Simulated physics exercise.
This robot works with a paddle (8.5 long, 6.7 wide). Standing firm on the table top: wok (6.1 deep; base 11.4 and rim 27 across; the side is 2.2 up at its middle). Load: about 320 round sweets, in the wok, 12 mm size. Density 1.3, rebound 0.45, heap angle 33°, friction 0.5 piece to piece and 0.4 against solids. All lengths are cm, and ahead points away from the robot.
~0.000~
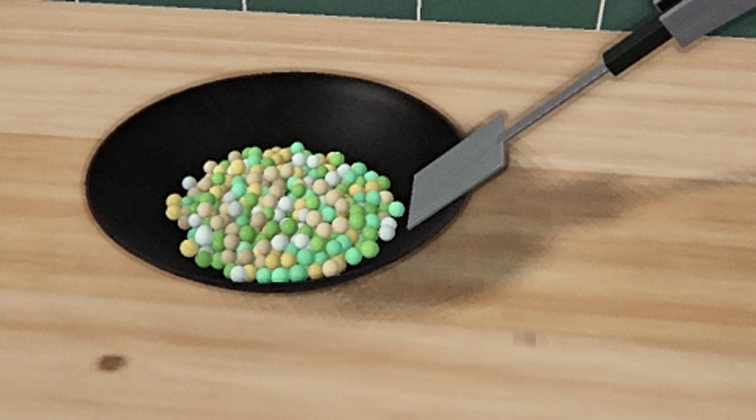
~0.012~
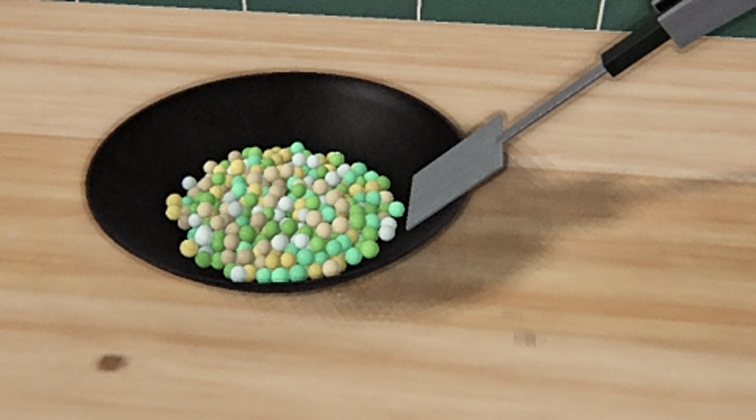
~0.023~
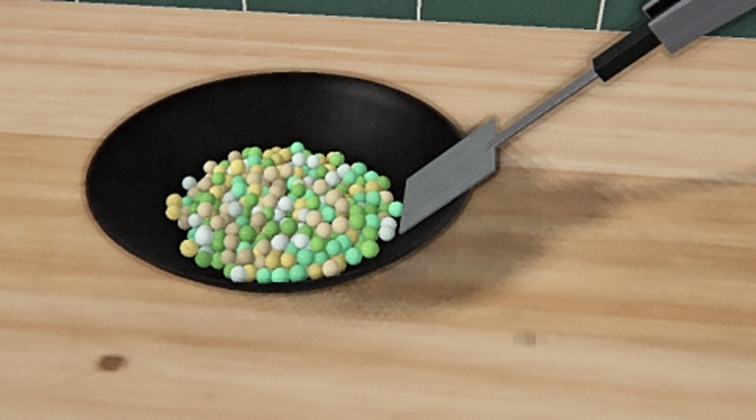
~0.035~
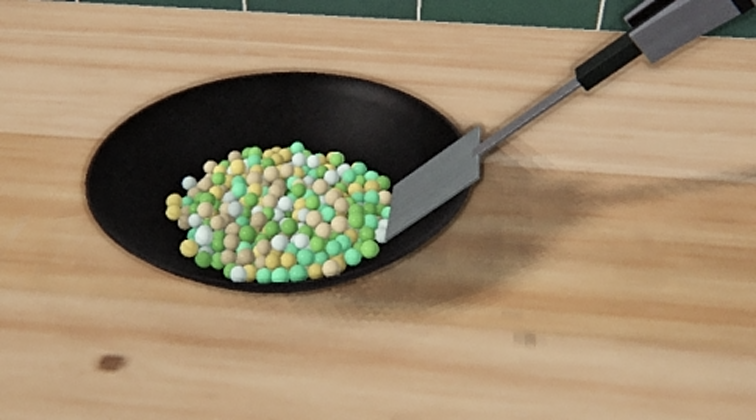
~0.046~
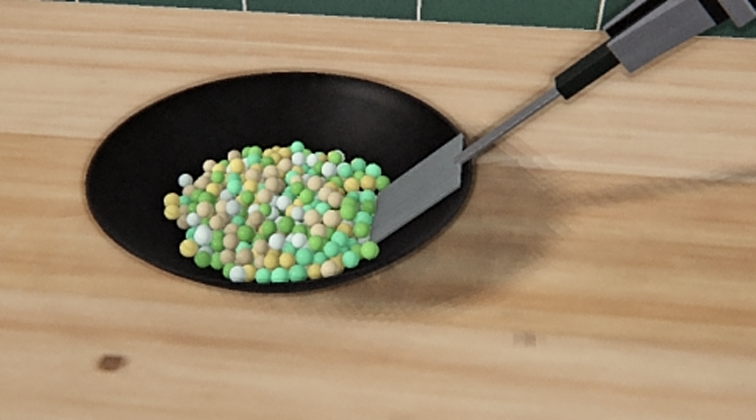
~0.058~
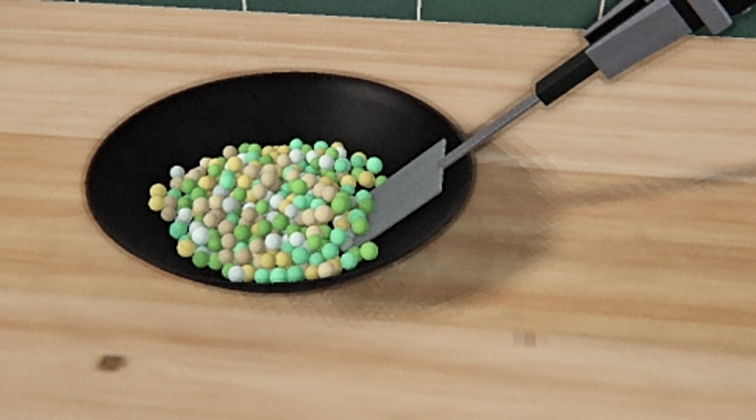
In this clip, a robot's grey paddle moves left and slightly down into a black wok on a wooden table top, pressing into the right side of a heap of green, yellow, tan and white round sweets and nudging them leftward.
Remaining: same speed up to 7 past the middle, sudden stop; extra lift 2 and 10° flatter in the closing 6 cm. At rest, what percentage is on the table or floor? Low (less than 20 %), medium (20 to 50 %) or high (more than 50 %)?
Answer: Low; less than 20 % of the round sweets finish on the table or floor.
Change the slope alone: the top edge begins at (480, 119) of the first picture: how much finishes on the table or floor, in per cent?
Some 20 per cent.
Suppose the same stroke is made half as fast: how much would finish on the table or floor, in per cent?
In that case some 0 per cent.
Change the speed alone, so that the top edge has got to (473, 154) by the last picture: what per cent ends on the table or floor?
About 0 per cent.
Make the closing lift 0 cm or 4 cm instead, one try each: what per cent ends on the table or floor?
Some 5 and 20 per cent.
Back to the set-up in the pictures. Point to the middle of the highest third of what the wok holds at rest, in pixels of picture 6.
At about (176, 179).
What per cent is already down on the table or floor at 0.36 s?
Roughly 5 per cent.
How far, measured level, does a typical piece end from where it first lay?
About 5 cm.
After 0.10 s, sloping 44°, highest piece 6 above the table; 317 in the wok.
After 0.14 s, sloping 41°, highest piece 9 above the table; 314 in the wok, 3 on the blade or in flight.
After 0.36 s, sloping 34°, highest piece 8 above the table; 275 in the wok, 22 on the table or floor, 20 on the blade or in flight.
After 1.41 s, sloping 34°, highest piece 7 above the table; 273 in the wok, 44 on the table or floor.
In the end, 273 in the wok, 44 on the table or floor. That is 14 % on the table or floor.
